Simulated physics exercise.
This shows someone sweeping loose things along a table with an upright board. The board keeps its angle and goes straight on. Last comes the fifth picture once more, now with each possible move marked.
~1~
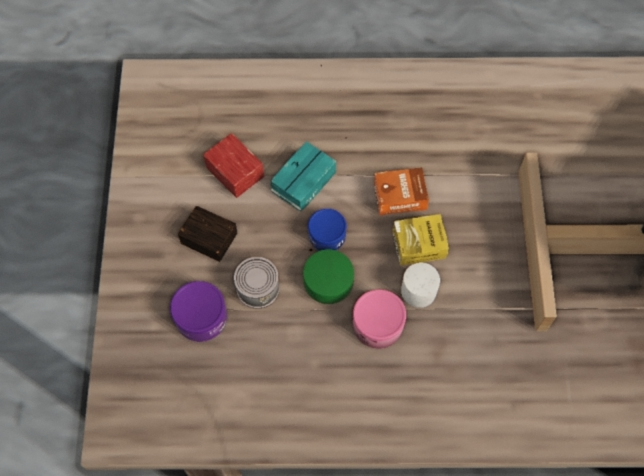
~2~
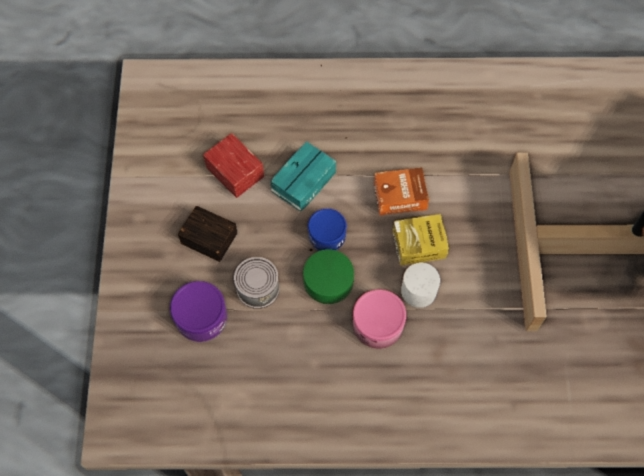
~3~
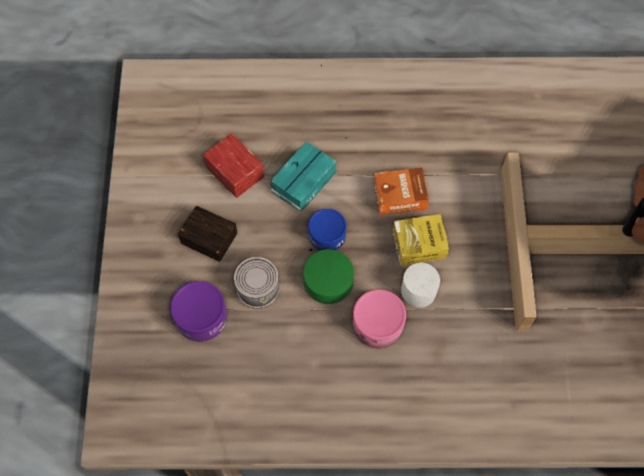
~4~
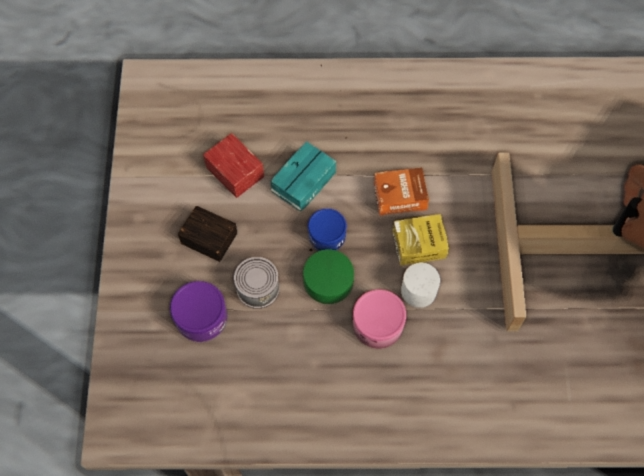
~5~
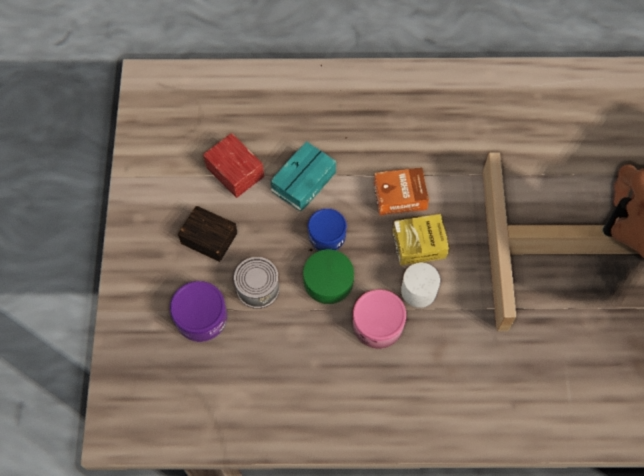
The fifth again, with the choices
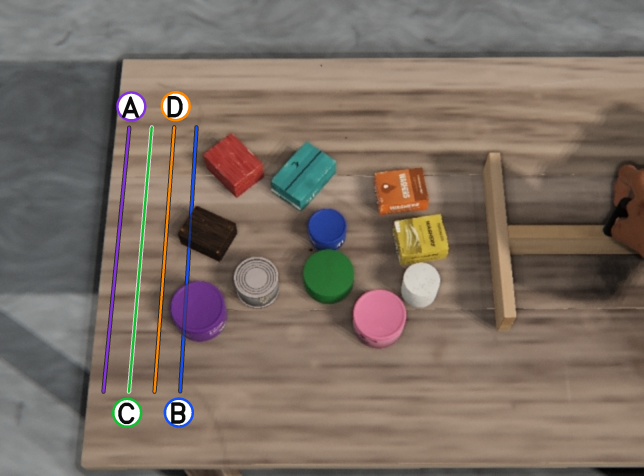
On a wooden table, a T-shaped board slid slowly left from the right side, a brown gripping shape coming into view behind it, while the small coloured boxes, jars and tins stayed still.
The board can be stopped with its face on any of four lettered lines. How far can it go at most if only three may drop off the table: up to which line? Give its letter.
B.
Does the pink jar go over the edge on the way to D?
No.
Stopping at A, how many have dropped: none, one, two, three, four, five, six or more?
In all, six or more.
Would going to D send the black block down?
By then, yes.
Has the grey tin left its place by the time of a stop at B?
Yes.
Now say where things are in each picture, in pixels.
In the first frame, white pot (420, 285); turquoise box (304, 177); green tin (329, 277).
In the second frame, board (531, 231); black block (208, 234).
In the third frame, board (522, 231); purple jar (200, 312).
In the fourth frame, board (512, 231); orange box (401, 191).
In the fifth frame, board (502, 231); red block (234, 166); yellow box (421, 240); white pot (420, 285).
On the marked copy, A at (117, 251); B at (189, 251); C at (141, 251); D at (165, 251).
Following B. Soon after the start, board (390, 232); pink jar (359, 322); orange box (355, 191).
Later, board (277, 232); black block (164, 233); red block (170, 157).
In the end, board (189, 233); grey tin over the edge; black block over the edge; three fallen.
As for the rest, A drops eleven; C drops seven; D drops five.
